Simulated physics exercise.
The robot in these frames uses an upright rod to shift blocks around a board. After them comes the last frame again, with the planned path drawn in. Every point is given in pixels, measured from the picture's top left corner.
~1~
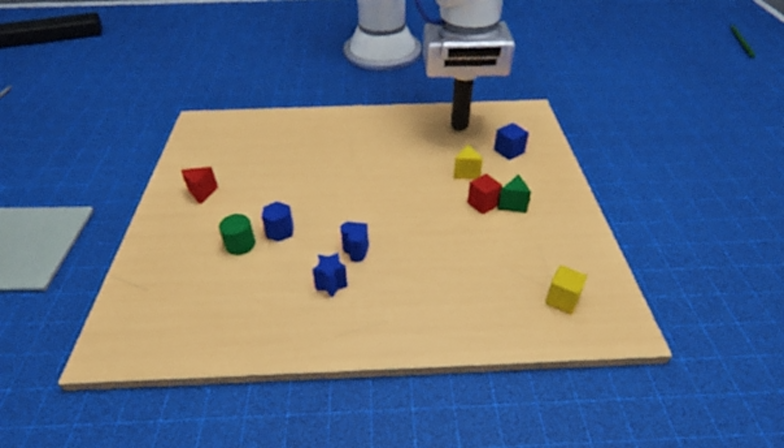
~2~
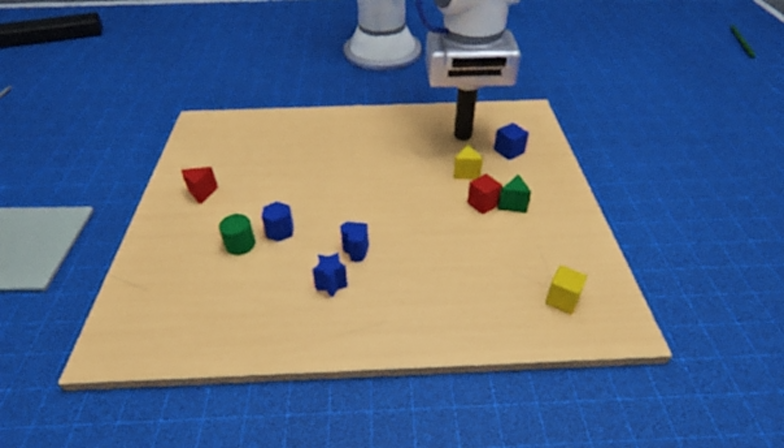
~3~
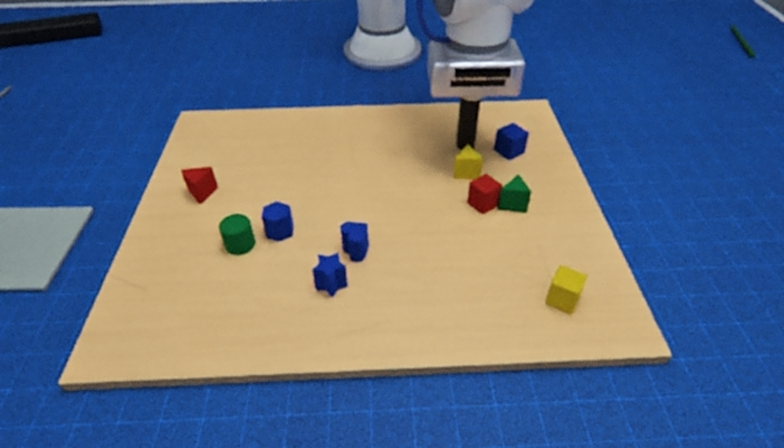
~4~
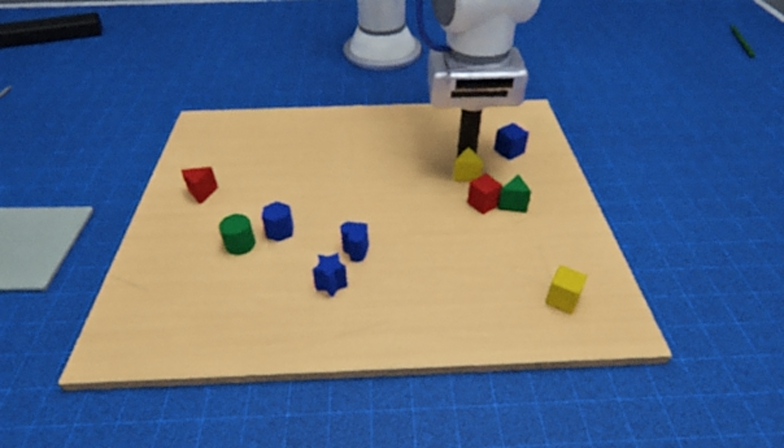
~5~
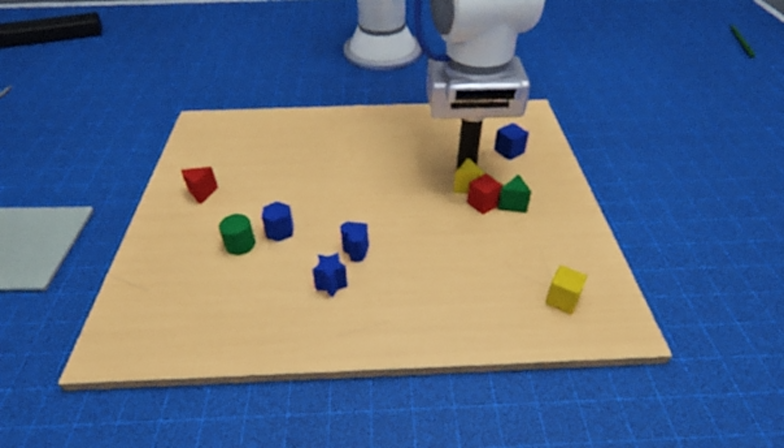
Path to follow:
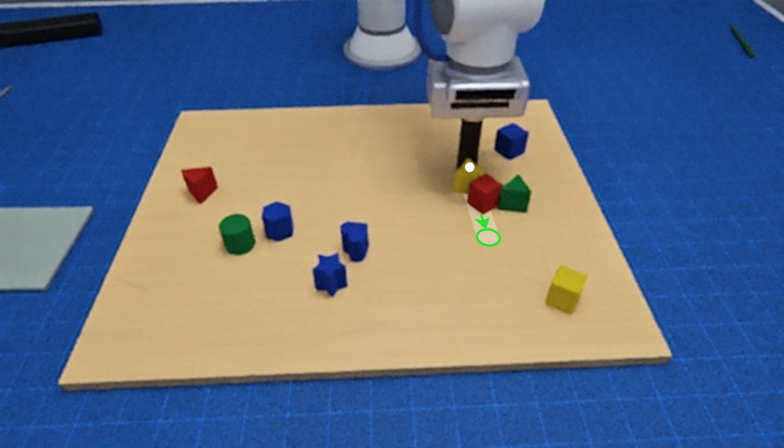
At the start, a robot arm holds a dark upright rod near the far edge of a wooden board scattered with red, green, blue and yellow blocks. The rod moves toward the viewer to the yellow triangle, then pushes it slightly closer to the red block while the other blocks stay still.
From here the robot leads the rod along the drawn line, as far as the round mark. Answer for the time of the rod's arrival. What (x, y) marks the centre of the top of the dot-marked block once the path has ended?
Its top middle: (505, 230).
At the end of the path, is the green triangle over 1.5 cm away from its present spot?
No, it doesn't check out.
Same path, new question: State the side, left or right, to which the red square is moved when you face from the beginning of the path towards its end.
So, looking from the first point of the path to the last, the red square moves leftwards.
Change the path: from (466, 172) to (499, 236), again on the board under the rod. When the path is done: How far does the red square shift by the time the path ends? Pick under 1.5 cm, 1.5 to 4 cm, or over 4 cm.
Above 4 cm.
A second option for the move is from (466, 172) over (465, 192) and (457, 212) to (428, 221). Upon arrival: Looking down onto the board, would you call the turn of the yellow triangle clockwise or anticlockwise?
From overhead, the rotation is counterclockwise.
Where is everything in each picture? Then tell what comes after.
The first picture shows tip of the rod (459, 126), middles of tops, yellow triangle (469, 153), red square (486, 183), blue square (513, 130), green triangle (517, 184).
The second picture shows rod (463, 136), nothing pushed.
The third picture shows rod (465, 146), nothing pushed.
The fourth picture shows rod (466, 157), yellow triangle (469, 156).
The fifth picture shows rod (470, 167), yellow triangle (470, 167), red square (486, 183), blue square (513, 130), green triangle (517, 184).
The line goes from (466, 172) to (488, 237); the dot is on the yellow triangle.
The first path, step by step. One third of the way, rod (474, 187); yellow triangle (483, 188), turned 25° anticlockwise; red square (499, 200), turned 15° clockwise; green triangle (519, 186), turned 20° anticlockwise.
Two thirds of the way, rod (482, 209); yellow triangle (495, 209), turned 50° anticlockwise; red square (516, 217); green triangle (519, 186), turned 20° anticlockwise.
At the end, rod (489, 232); yellow triangle (505, 230), turned 95° anticlockwise; red square (526, 223), turned 55° anticlockwise; blue square unmoved; green triangle (519, 186), turned 20° anticlockwise.
